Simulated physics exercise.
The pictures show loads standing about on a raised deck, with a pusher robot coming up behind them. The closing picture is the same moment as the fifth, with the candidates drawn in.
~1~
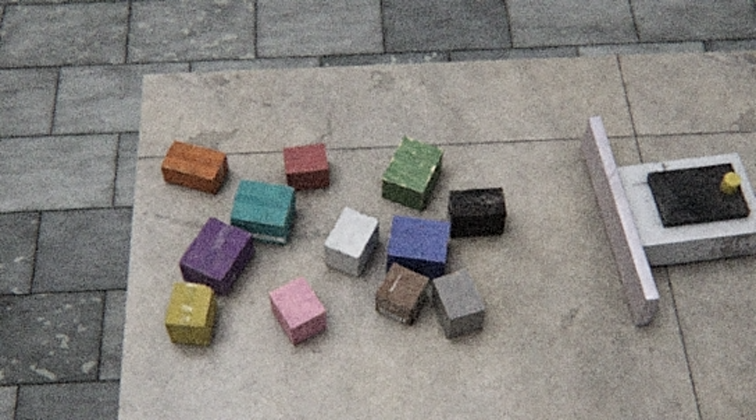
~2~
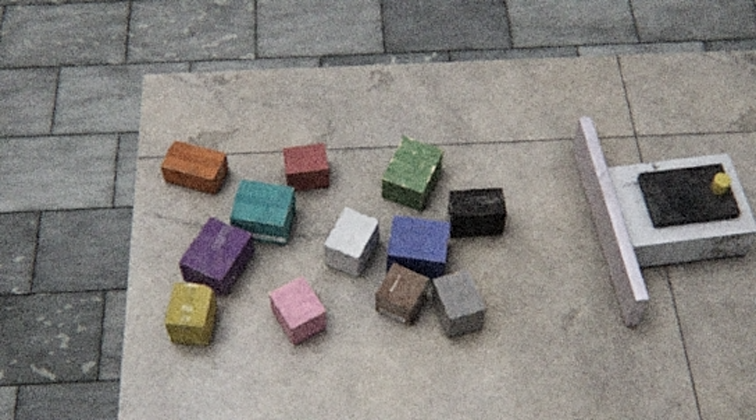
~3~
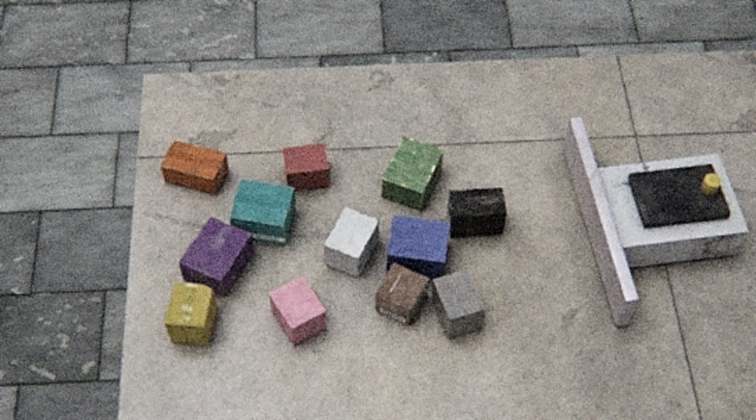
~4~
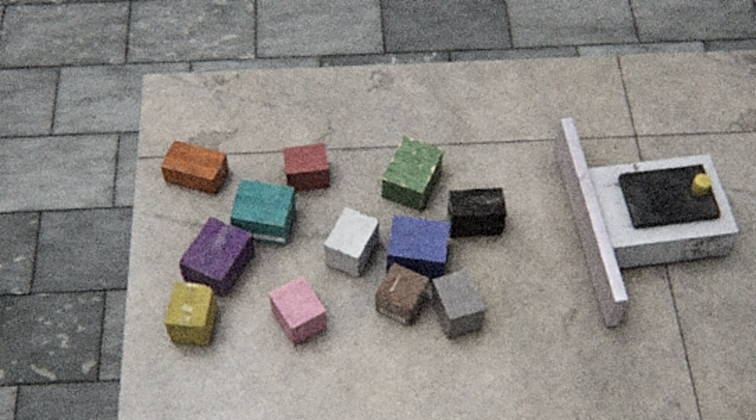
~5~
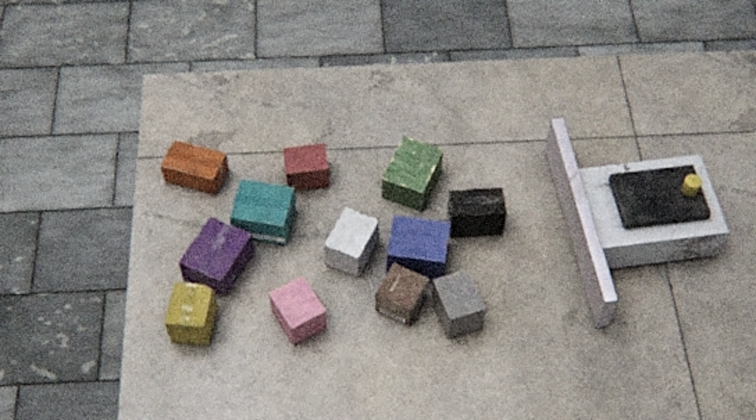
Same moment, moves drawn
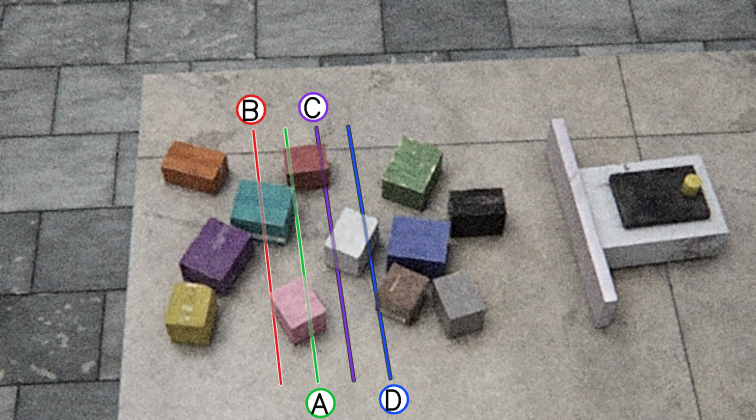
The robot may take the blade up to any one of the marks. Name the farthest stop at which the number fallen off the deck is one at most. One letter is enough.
B is the last line within the limit.
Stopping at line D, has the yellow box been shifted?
By then, no.
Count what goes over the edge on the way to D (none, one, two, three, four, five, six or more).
In all, none.
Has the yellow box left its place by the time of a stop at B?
Yes.
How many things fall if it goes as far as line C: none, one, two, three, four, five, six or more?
The count is none.
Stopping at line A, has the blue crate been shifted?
By then, yes.
On the marked copy, A at (300, 247); B at (266, 248); C at (334, 245); D at (368, 244).
With B. Early on, robot (541, 202); black box (431, 212); orange box (195, 168).
Further on, robot (428, 207); turquoise box (248, 209); pink crate (265, 312).
At the end, robot (341, 211); orange box (140, 163); yellow box (135, 320); none fallen.
As for the rest, A is within the limit but short; C is within the limit but short; D is within the limit but short.
